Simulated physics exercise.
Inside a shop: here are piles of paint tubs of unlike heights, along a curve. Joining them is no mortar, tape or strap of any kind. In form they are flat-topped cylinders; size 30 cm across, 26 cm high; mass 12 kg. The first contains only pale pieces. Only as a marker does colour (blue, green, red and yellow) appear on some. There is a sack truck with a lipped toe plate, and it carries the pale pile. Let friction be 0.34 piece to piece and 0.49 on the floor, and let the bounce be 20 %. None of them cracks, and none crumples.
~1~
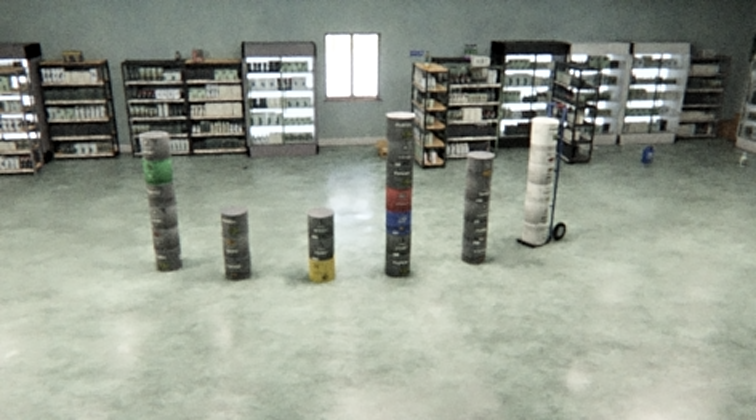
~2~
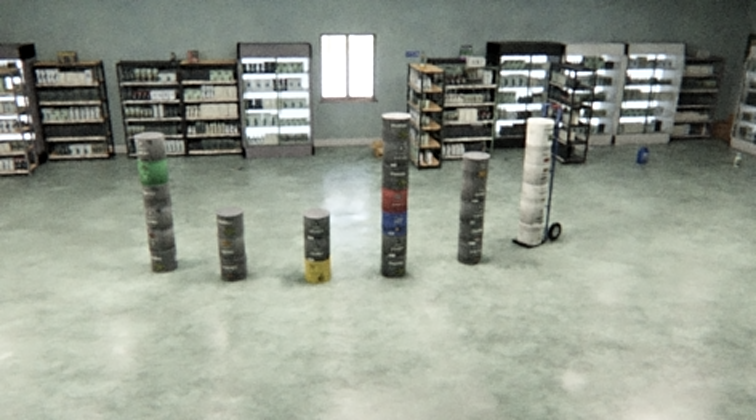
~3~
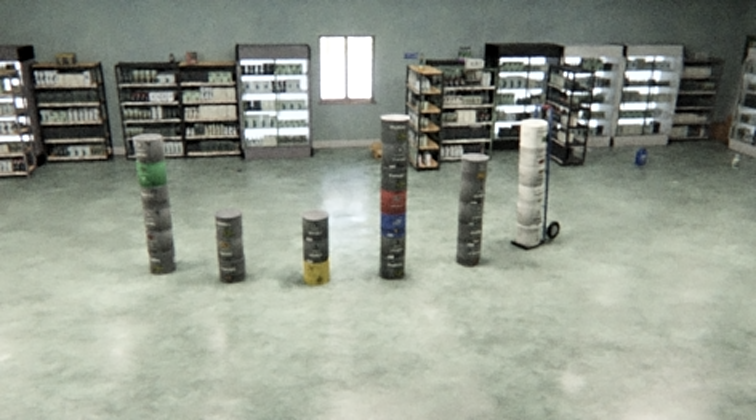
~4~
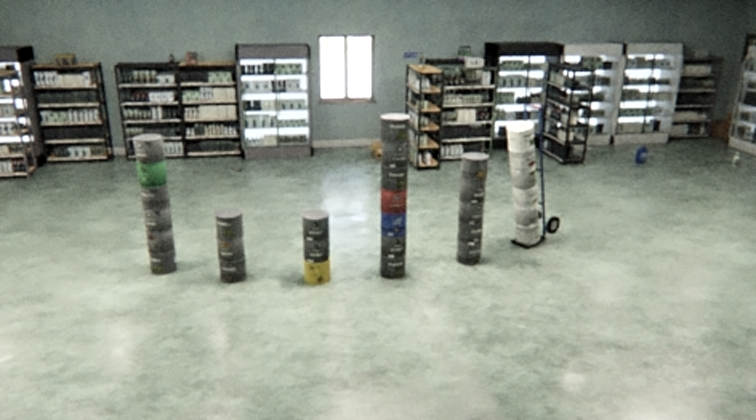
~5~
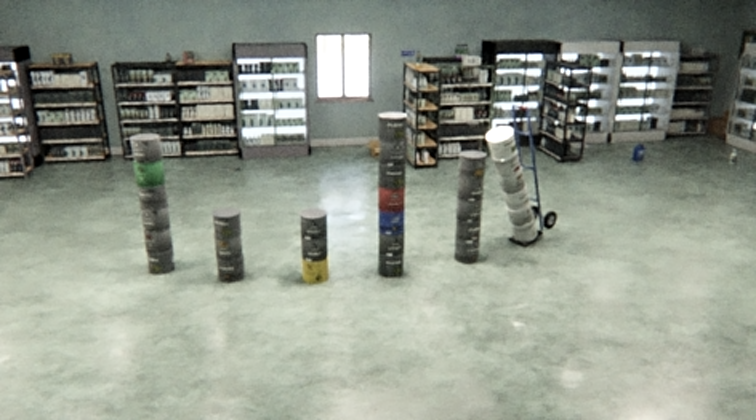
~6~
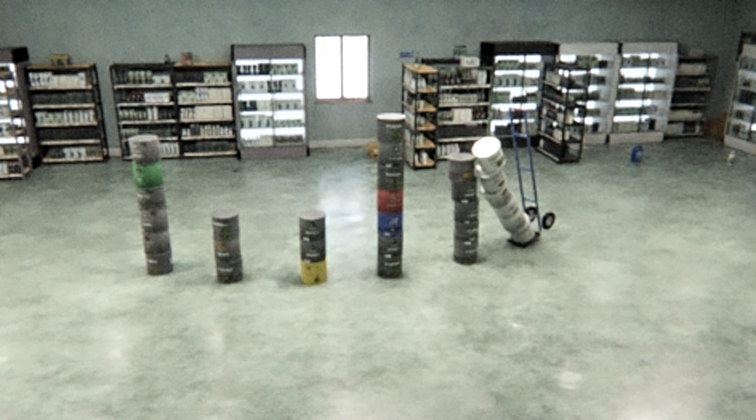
Six stacks of round tubs stand in a gentle curve across the pale, glossy floor of a shop, seen from slightly above, with shelving and a bright window behind. Five are dark grey, with green, yellow, red and blue tubs among them, and the white stack at right is on a blue-framed sack truck. The truck tilts forward and the white stack leans increasingly left, while the view drifts slightly.
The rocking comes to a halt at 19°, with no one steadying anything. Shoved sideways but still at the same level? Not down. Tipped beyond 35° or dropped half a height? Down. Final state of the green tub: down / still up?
Still up.
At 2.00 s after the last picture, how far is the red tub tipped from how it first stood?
20°.
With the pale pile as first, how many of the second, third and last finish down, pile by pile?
As for pieces, it's second 5, third 6 and last 0.
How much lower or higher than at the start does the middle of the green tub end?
Lower, by roughly 0 cm.
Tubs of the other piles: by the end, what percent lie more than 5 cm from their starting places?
Shifted: 45 per cent.
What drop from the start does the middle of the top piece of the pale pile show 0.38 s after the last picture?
Some 70 centimetres.
Then, 0.38 s after the last picture, 6 of the pale pile down; none of the 24 other tubs down, 5 disturbed; green tub unmoved.
Then, 1.14 s after the last picture, 6 of the pale pile down; 5 of the 24 other tubs down; green tub unmoved; red tub leaning 14°.
Then, 2.00 s after the last picture, 6 of the pale pile down; 11 of the 24 other tubs down; green tub unmoved; blue tub on its side.
By the end, 6 of the pale pile down; 11 of the 24 other tubs down; green tub unmoved; blue tub on its side; red tub on its side. As the last picture would show them, middles, green tub near (148, 173), blue tub near (351, 286).
